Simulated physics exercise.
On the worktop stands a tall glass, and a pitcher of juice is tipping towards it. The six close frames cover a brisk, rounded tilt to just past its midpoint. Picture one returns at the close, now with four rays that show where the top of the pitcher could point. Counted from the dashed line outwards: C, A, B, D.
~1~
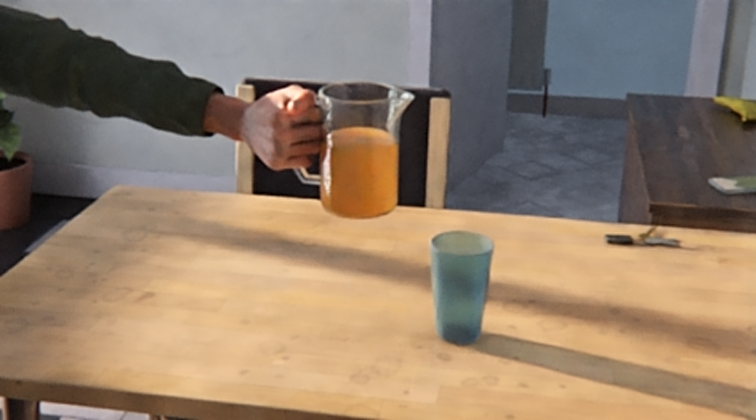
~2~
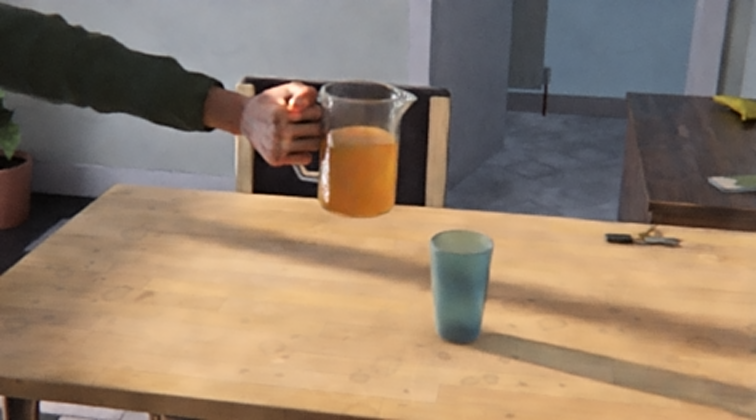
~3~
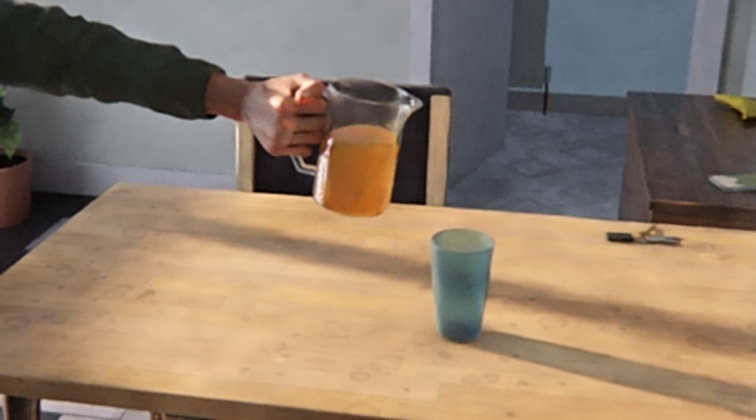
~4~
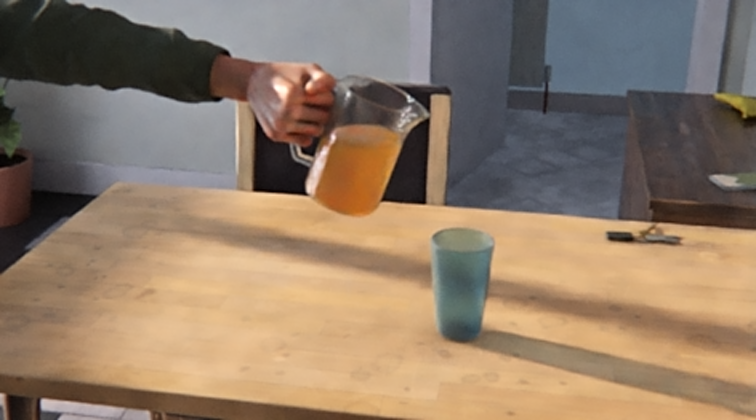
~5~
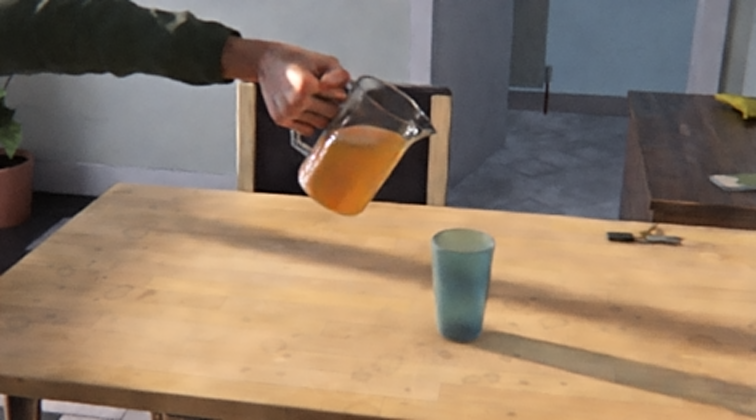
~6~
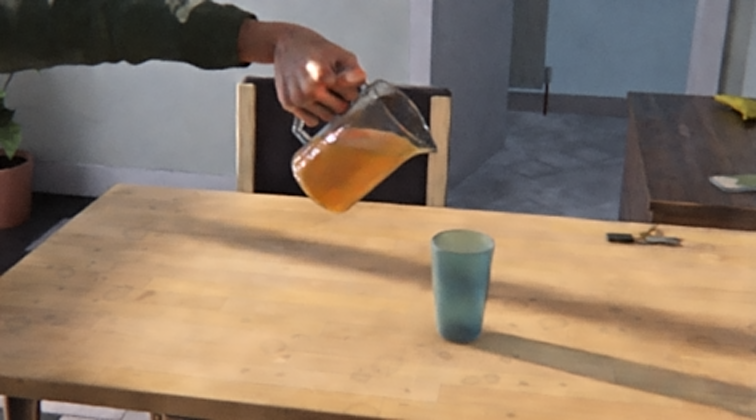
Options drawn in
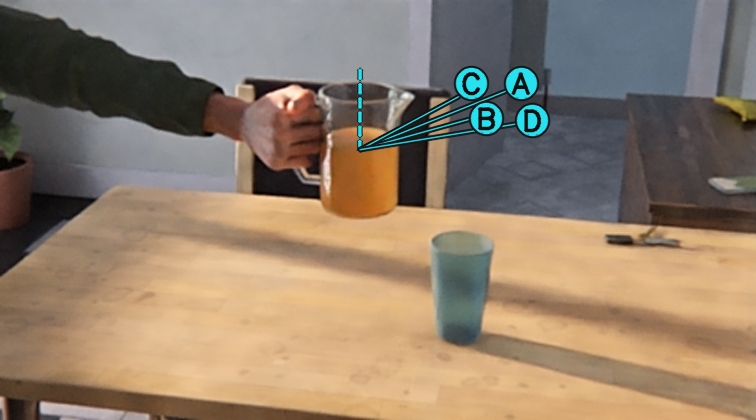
The video shows a hand holding a glass pitcher of orange juice above a wooden table, near a tall blue glass. The hand steadily tilts the pitcher to the right, and the juice slants toward its lip without leaving it.
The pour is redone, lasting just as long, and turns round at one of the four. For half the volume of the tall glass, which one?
Go for B.
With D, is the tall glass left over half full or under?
Over half.
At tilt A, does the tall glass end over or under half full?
Under.
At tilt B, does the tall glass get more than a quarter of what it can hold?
Yes, it does.
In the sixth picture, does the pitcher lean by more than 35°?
Yes.
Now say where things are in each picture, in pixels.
Upright, lip at (412, 97); rim of the tall glass round (462, 243); nothing has left yet, in the first frame.
Tipped about 2°, lip at (414, 99); nothing has left yet, in the second frame.
Tipped about 9°, lip at (421, 104); nothing has left yet, in the third frame.
Tipped about 19°, lip at (428, 115); nothing has left yet, in the fourth frame.
Tipped about 32°, lip at (435, 132); nothing has left yet, in the fifth frame.
Tipped about 45°, lip at (436, 150); nothing has left yet, in the sixth frame.
In cyan, A at (506, 91); B at (468, 119); C at (458, 96); D at (516, 124).
With A, the tall glass ends with about 29 % of what it can hold.
With B, the tall glass ends with about 48 % of what it can hold.
With C, the tall glass ends with about 15 % of what it can hold.
With D, the tall glass ends with about 66 % of what it can hold.
